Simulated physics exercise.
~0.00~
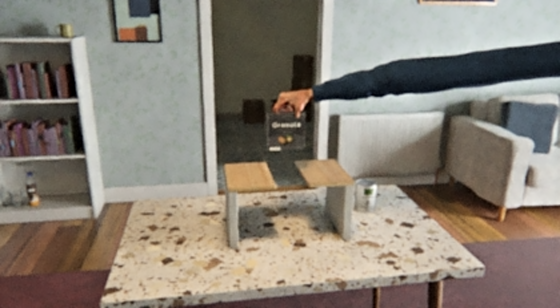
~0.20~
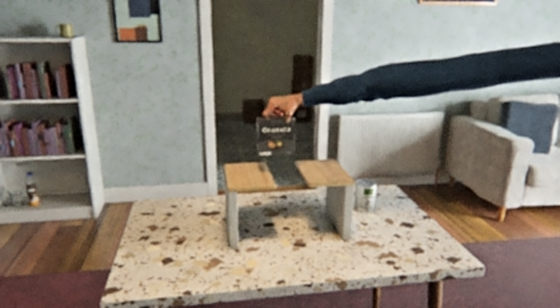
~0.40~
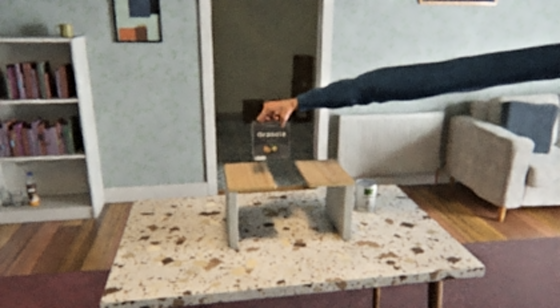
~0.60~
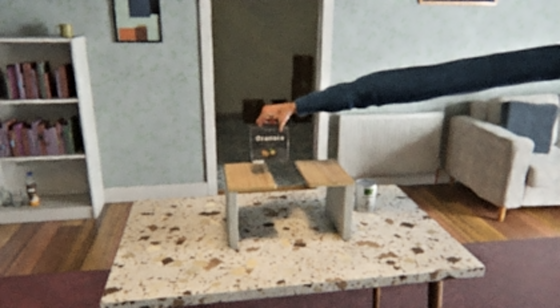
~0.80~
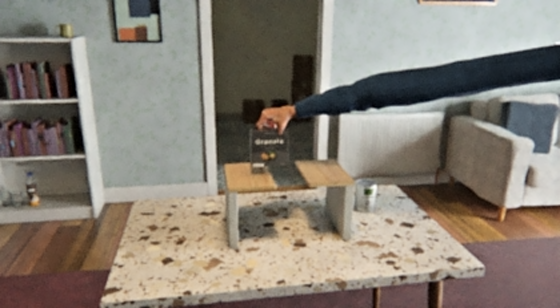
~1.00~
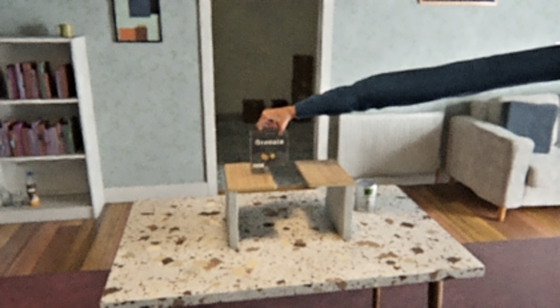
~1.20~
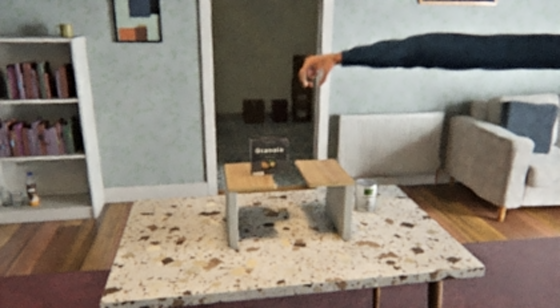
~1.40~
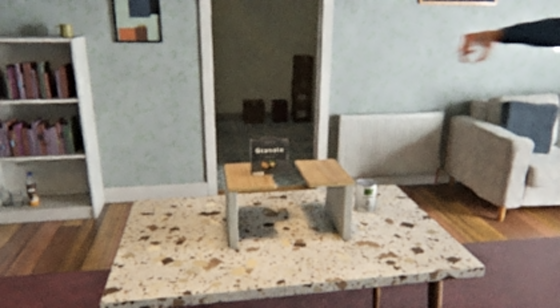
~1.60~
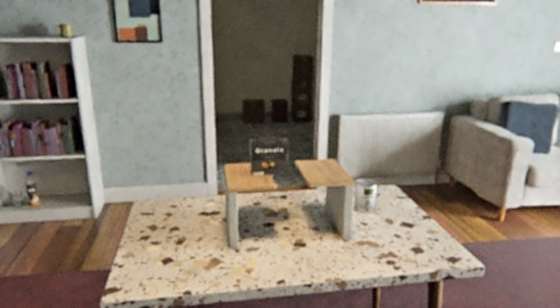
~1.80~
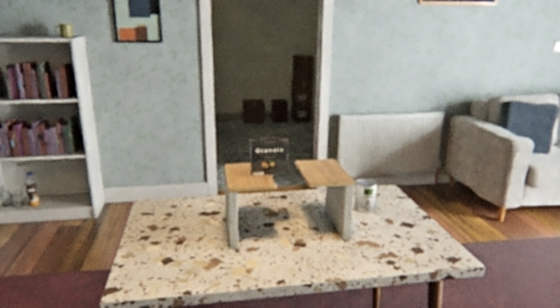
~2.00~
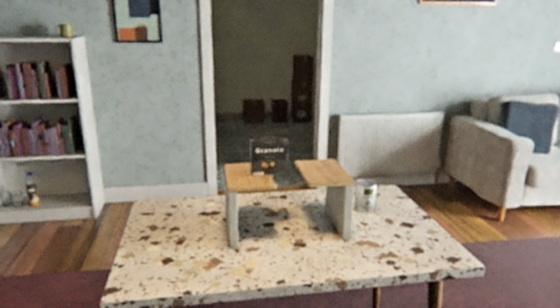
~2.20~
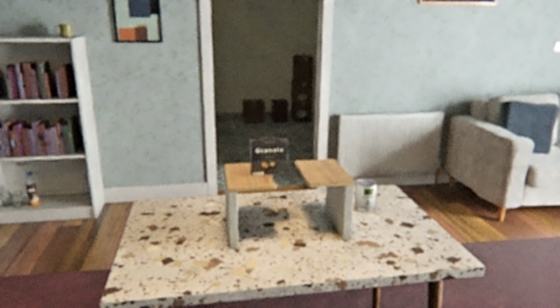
On a speckled table, a hand lowers a black packet onto two supports, where it stays upright.
